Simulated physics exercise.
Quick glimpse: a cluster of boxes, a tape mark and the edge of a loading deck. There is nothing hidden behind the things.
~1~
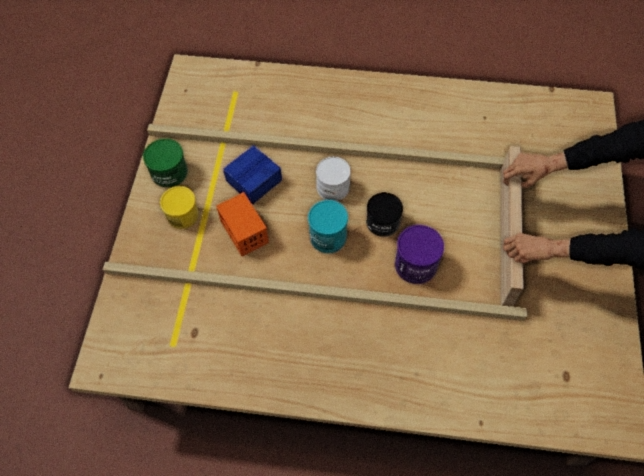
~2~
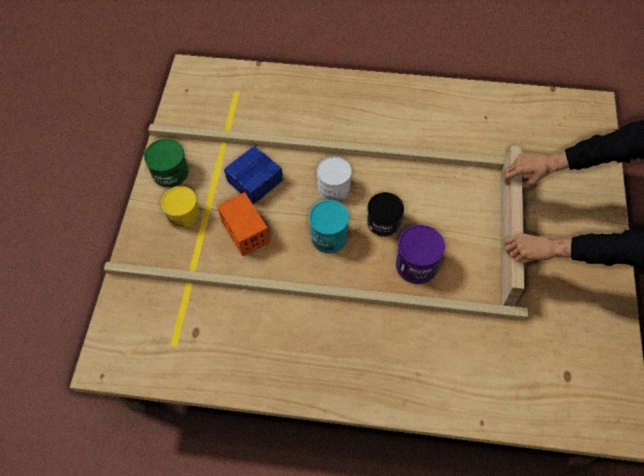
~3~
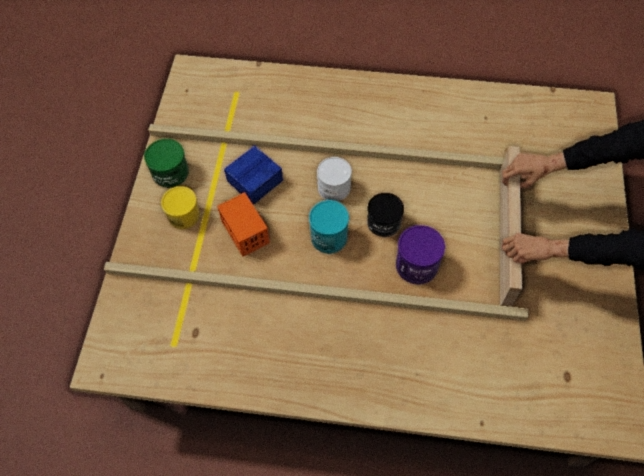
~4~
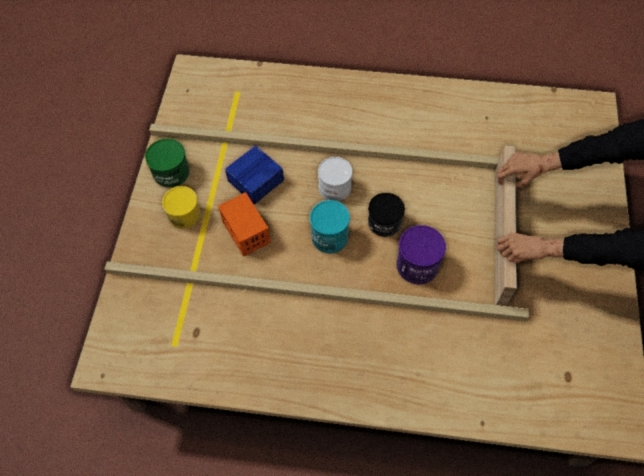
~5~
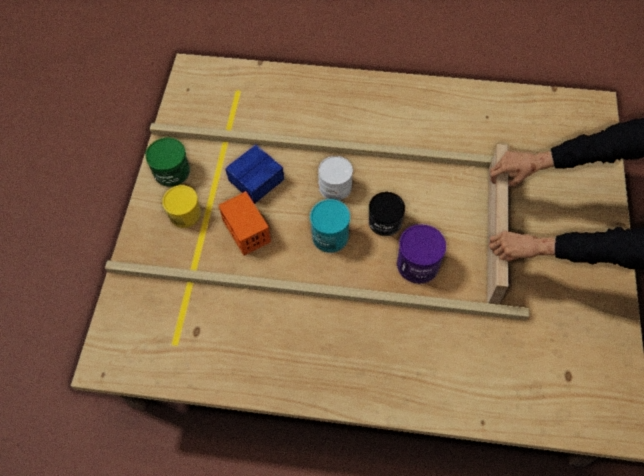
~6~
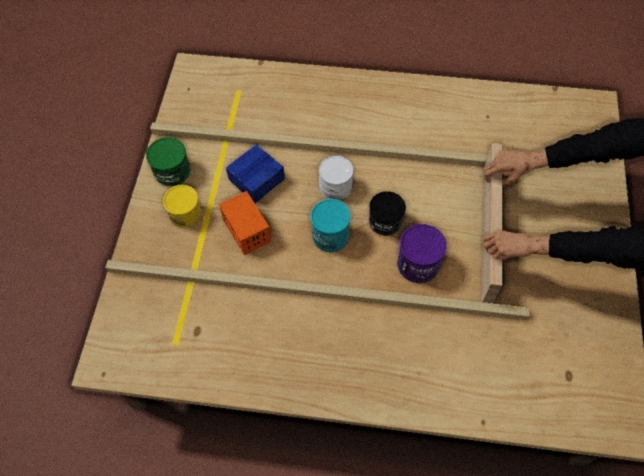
Two hands slide a wooden plank slightly left toward colored containers and boxes, which stay still.
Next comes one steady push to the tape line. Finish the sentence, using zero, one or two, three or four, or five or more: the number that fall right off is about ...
The number that fall right off is about one or two.
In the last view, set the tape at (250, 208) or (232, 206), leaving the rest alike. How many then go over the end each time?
0 and 0.
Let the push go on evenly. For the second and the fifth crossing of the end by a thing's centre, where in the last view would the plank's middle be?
Near (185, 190) first, near (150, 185) second.
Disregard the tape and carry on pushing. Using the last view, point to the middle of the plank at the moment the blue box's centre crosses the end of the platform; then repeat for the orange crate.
Its middle is about (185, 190) and about (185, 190).
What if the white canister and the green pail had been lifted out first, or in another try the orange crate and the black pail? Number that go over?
The number fallen is 1, and in the other try 1.
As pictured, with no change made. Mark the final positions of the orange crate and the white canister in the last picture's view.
First object: (141, 235); second object: (204, 153).
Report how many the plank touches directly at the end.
I count 4 of them.
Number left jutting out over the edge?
The count is 0.
A little later, none off yet; green pail at rest near (169, 162); yellow pail at rest near (183, 207); blue box at rest near (256, 173).
Next, none off yet; green pail at rest near (169, 162); yellow pail shifted a little near (177, 205); blue box shifted about its own width near (214, 167).
When it is over, the number that fall off is one or two; down, green pail.
